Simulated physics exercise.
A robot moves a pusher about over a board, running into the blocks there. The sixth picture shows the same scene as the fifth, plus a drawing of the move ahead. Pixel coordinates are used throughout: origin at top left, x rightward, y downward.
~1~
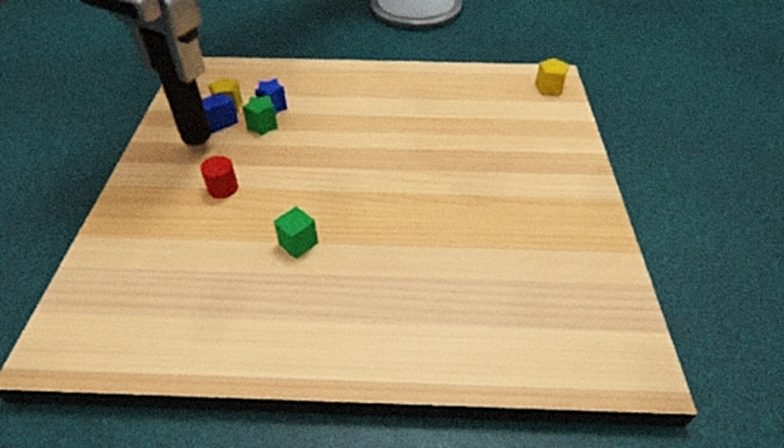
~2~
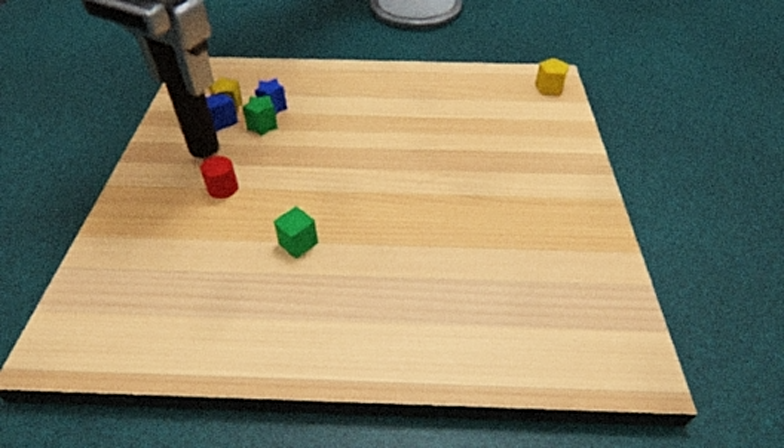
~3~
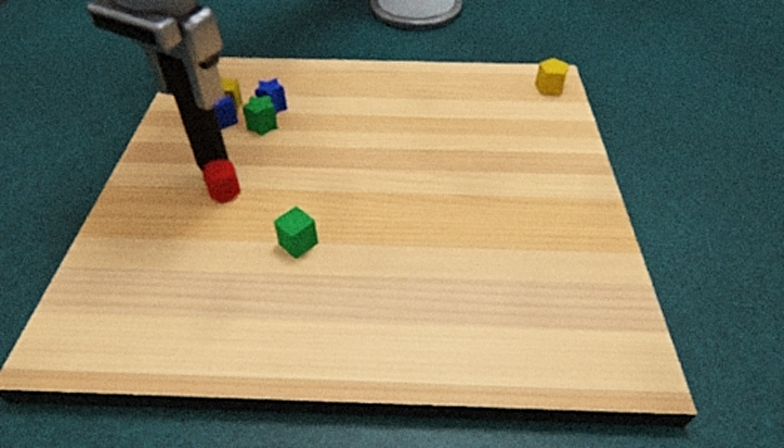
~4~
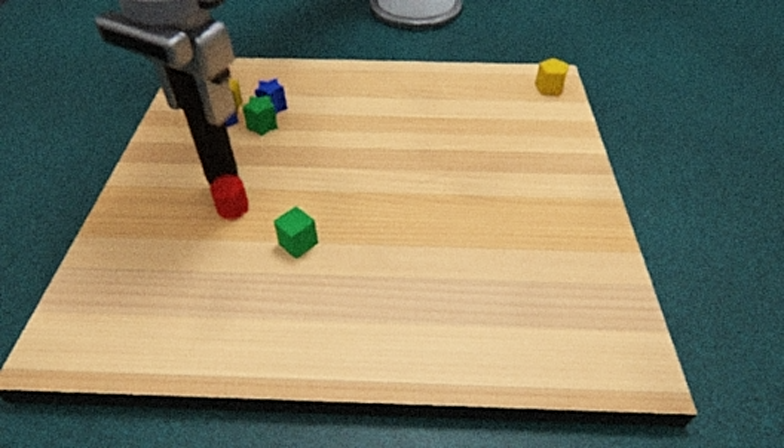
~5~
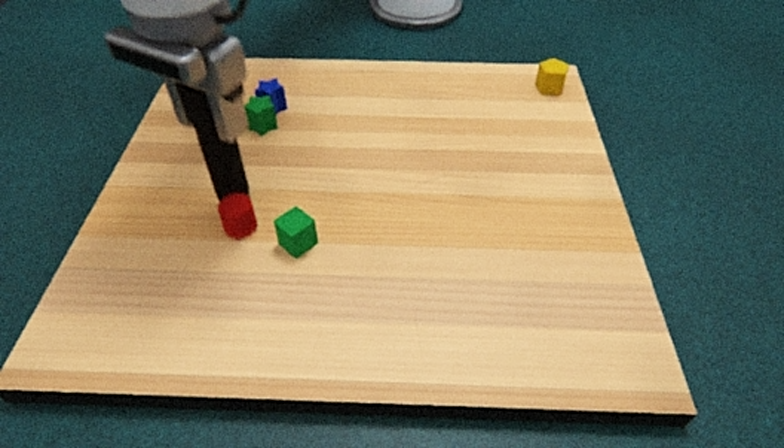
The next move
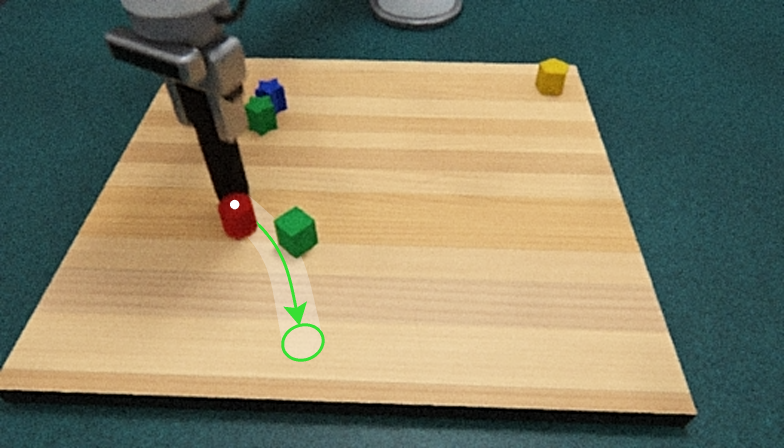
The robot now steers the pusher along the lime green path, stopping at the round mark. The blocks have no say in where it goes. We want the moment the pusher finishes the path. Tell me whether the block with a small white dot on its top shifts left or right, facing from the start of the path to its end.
Its sideways move is to the right.
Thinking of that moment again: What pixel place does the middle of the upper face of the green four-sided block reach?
My best guess is (313, 231).
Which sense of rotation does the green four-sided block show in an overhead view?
My prediction: CCW.
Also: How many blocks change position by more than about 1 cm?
Counting only shifts above 1 cm, I get two blocks.
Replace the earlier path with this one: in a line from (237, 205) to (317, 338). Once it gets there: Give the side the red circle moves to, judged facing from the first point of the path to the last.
Right side.
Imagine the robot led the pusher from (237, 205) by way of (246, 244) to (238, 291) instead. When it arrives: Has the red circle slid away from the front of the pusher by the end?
I expect not.
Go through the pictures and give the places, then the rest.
In the first frame, pusher tip (197, 138); block tops, red circle (216, 165); green four-sided block (294, 220).
In the second frame, pusher (205, 150); blocks unchanged.
In the third frame, pusher (214, 163); red circle (218, 169).
In the fourth frame, pusher (223, 178); red circle (227, 186).
In the fifth frame, pusher (234, 195); red circle (235, 205); green four-sided block (294, 220).
Path on the board, from (237, 205) via (270, 238) and (291, 284), ending at (303, 342); the dot is on the red circle.
The first path, step by step. One third of the way, pusher (268, 229); red circle (245, 240); green four-sided block (297, 223), turned 15° anticlockwise.
Two thirds of the way, pusher (289, 275); red circle (244, 256); green four-sided block (313, 231), turned 65° anticlockwise.
At the end, pusher (301, 333); red circle (244, 256); green four-sided block (313, 231), turned 65° anticlockwise.
